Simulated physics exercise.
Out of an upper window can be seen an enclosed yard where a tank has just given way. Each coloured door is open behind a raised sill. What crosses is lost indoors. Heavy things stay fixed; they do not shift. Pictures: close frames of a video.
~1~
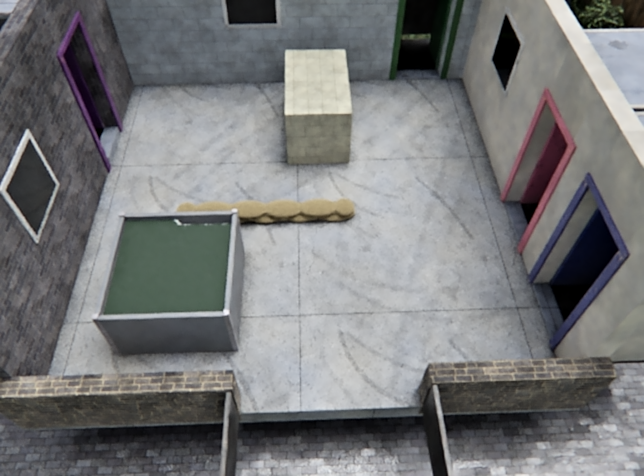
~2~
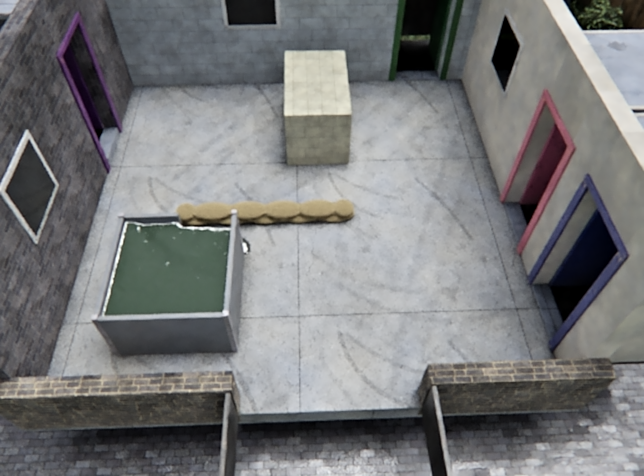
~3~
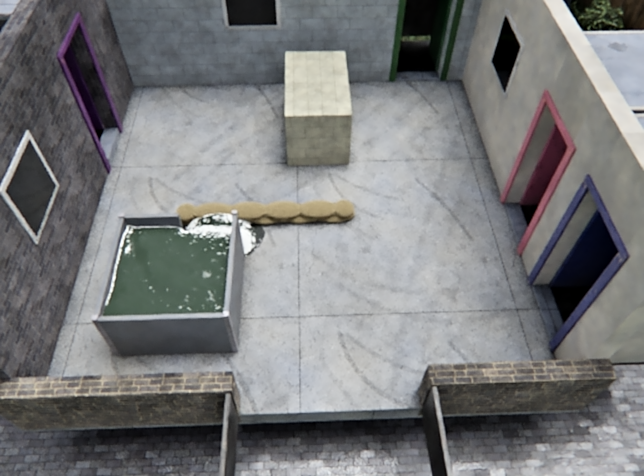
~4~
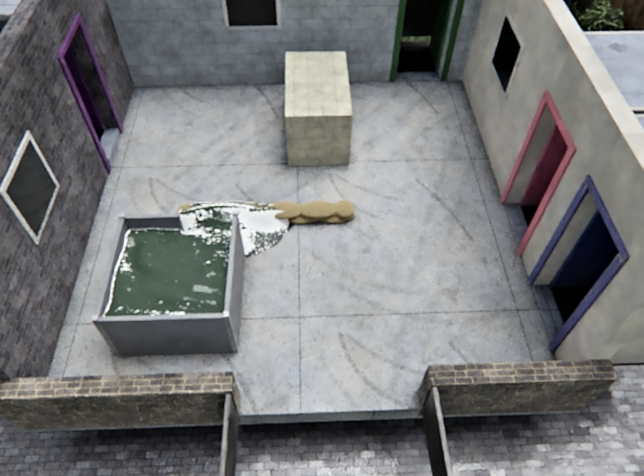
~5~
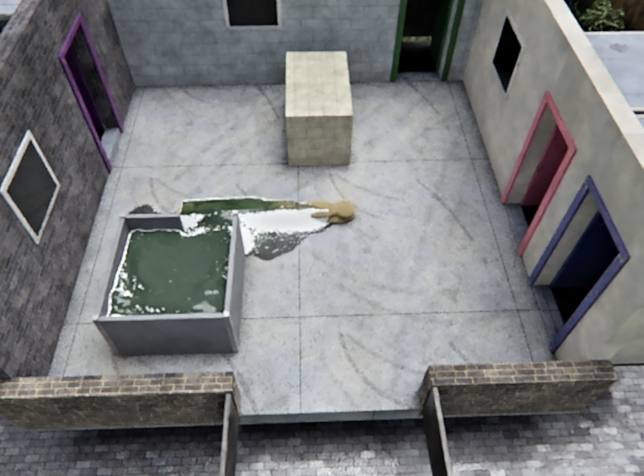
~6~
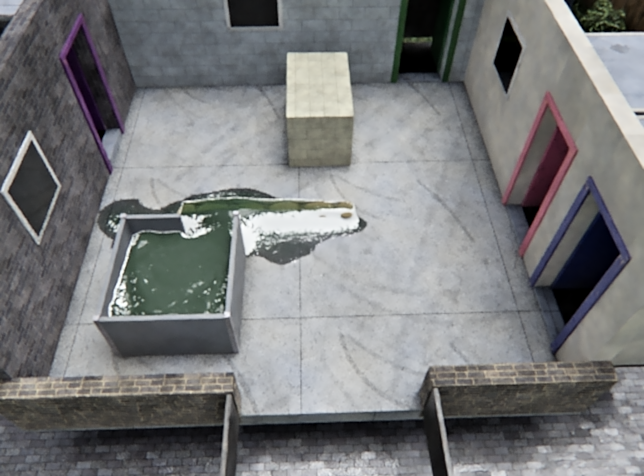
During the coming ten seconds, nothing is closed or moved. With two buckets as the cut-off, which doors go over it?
Door by door: The pink door goes over two buckets; the purple door stays within two buckets; the blue door goes over two buckets; the green door stays within two buckets.
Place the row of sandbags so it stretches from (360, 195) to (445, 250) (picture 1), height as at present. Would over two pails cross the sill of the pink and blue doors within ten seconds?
I'd say pink falls under the limit and blue falls under the limit.
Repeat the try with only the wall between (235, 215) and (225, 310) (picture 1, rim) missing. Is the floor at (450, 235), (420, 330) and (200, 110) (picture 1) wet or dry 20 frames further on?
Sequence: Wetted / wetted / spared.
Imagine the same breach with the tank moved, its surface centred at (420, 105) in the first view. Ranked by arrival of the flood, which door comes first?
First: The one in green.
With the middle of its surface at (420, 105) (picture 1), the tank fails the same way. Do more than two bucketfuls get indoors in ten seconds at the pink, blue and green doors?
In short: Pink door keeps below it, blue door holds, green door is over.
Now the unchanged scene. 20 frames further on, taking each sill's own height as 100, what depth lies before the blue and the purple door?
Roughly 210 per cent, then 40 per cent.
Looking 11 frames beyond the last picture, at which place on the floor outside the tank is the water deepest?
Somewhere near (223, 228).
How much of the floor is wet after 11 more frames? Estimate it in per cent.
Close to 60 %.
A moment on, water covers 35 % of the floor; the pink door not reached, the purple door wet at the sill, nothing in, the blue door not reached, the green door not reached.
Next, water covers 60 % of the floor; the pink door under two buckets in, the purple door wet at the sill, nothing in, the blue door under two buckets in, the green door not reached.
Then, water covers 60 % of the floor; the pink door over two buckets in, the purple door wet at the sill, nothing in, the blue door over two buckets in, the green door not reached.
Later, water covers 80 % of the floor; the pink door far over two buckets in, the purple door wet at the sill, nothing in, the blue door over two buckets in, the green door wet at the sill, nothing in.
In the end, water covers 95 % of the floor; the pink door far over two buckets in, the purple door wet at the sill, nothing in, the blue door over two buckets in, the green door wet at the sill, nothing in.
